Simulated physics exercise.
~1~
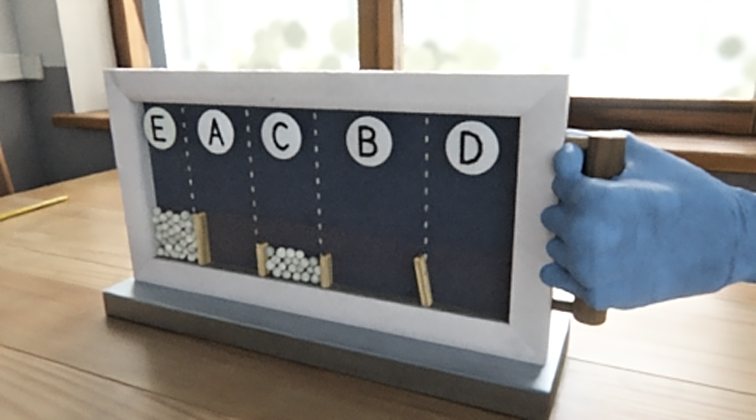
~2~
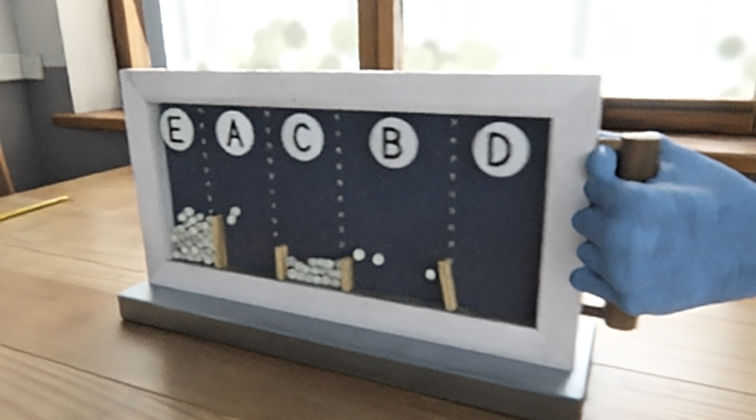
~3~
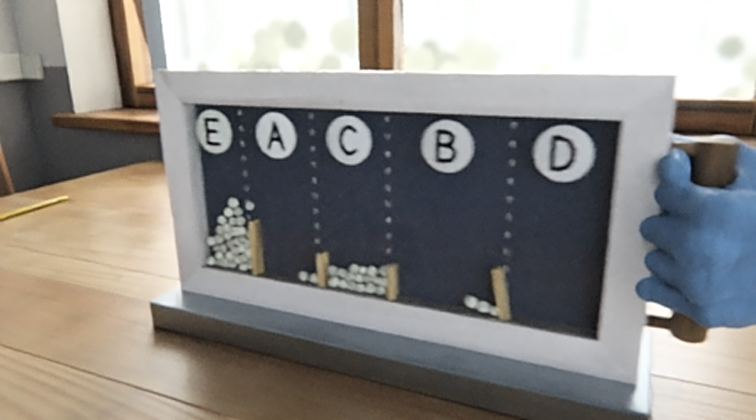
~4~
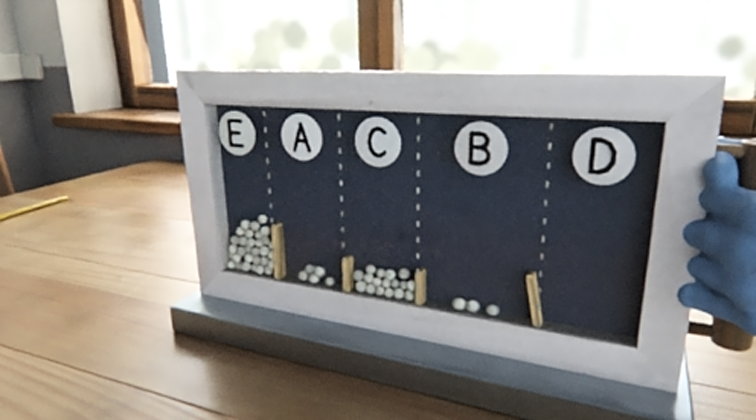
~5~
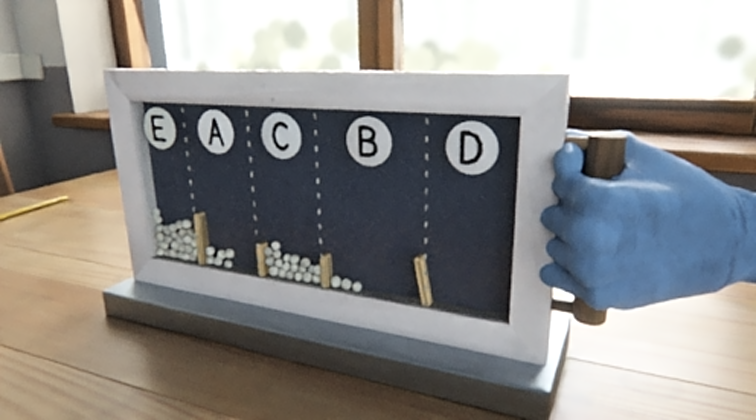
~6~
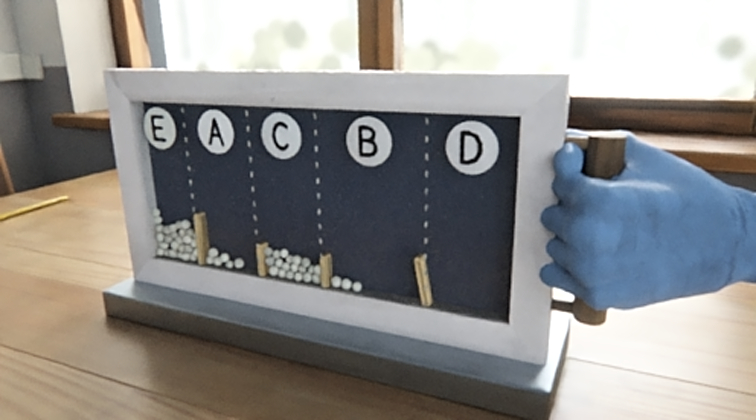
A gloved hand slides a framed case right and back, leaving some white beads spilled.
